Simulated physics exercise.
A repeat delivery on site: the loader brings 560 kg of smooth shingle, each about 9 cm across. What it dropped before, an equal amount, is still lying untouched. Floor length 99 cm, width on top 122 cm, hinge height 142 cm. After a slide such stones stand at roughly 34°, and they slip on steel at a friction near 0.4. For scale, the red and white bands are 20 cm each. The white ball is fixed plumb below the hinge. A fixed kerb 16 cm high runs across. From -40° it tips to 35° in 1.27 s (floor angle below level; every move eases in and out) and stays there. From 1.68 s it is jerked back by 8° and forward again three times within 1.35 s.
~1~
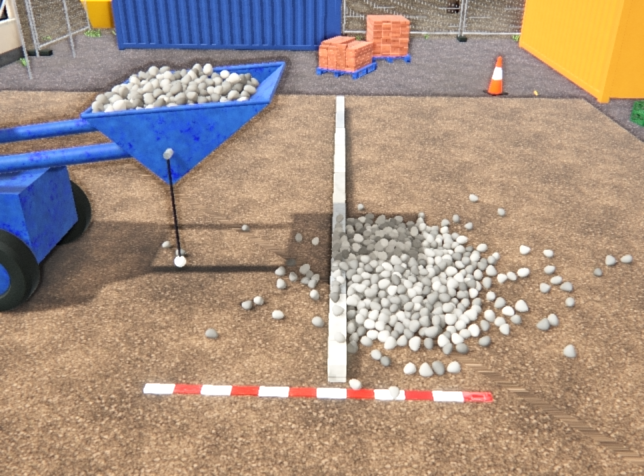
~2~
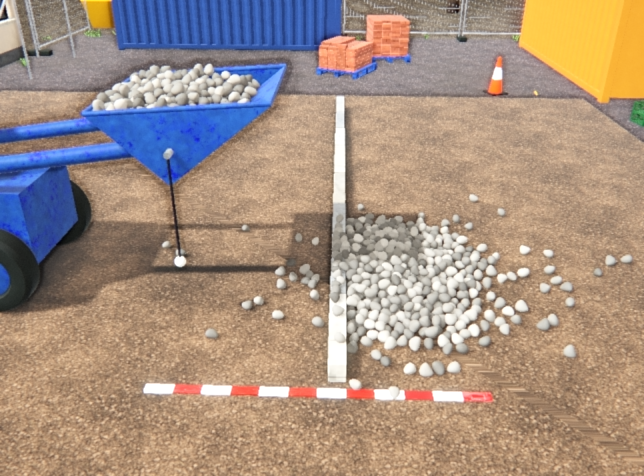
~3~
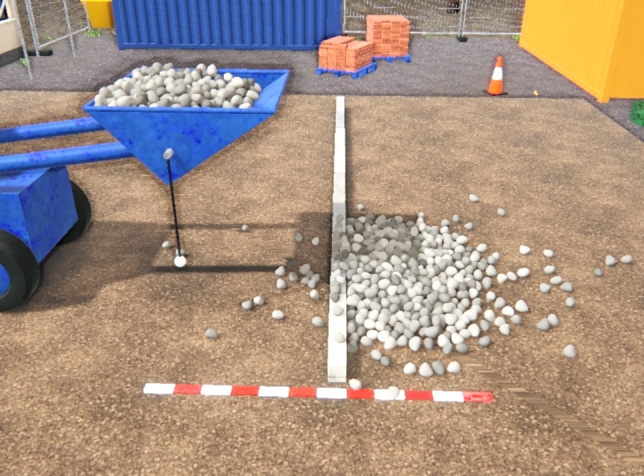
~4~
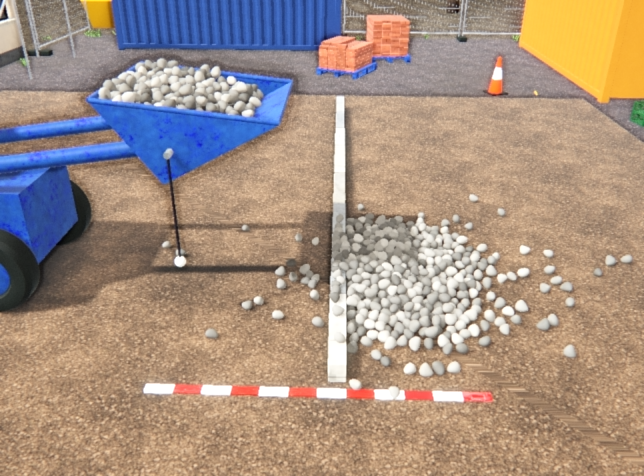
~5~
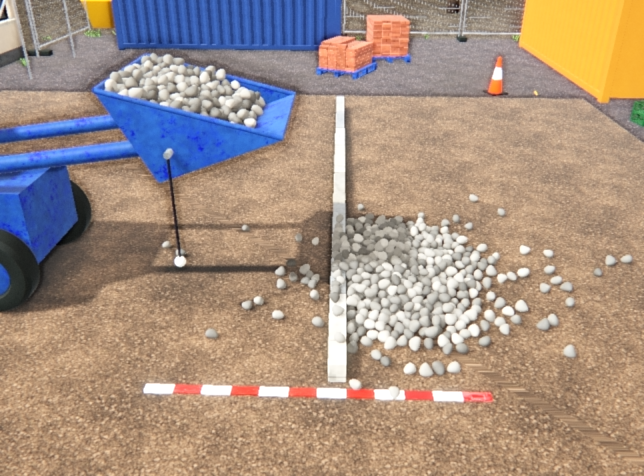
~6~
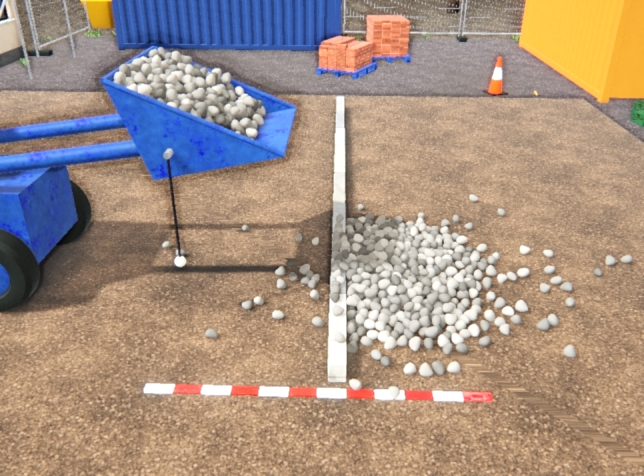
A blue loader held a bucket full of smooth grey stones near a pale kerb, with more stones lying beyond it, and slowly tilted the bucket's front edge downward while the load stayed inside.
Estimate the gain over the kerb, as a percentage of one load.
Close to 32 parts in a hundred.
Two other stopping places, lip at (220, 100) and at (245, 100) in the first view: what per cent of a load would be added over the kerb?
About 5 and 15 per cent.
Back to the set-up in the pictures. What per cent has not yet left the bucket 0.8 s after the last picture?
About 60 per cent.
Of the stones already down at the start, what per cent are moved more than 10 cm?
About 5 per cent.
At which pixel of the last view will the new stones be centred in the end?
Around (318, 266).
Then, 0.4 s after the last picture the floor is at 23°; in per cent of one load, 100 in the bucket, 7 on this side of the kerb, 93 over the kerb; the foremost stones are at (579, 273).
Then, 0.8 s after the last picture the floor is at 35°; in per cent of one load, 59 in the bucket, 49 on this side of the kerb, 93 over the kerb; the foremost stones are at (579, 273).
Then, 3.0 s after the last picture the floor is at 35°; in per cent of one load, 0 in the bucket, 75 on this side of the kerb, 125 over the kerb; the foremost stones are at (579, 273).
Then, 5.7 s after the last picture the floor is at 35°; in per cent of one load, 0 in the bucket, 75 on this side of the kerb, 125 over the kerb; the foremost stones are at (579, 273). Net gain over the kerb, 32.
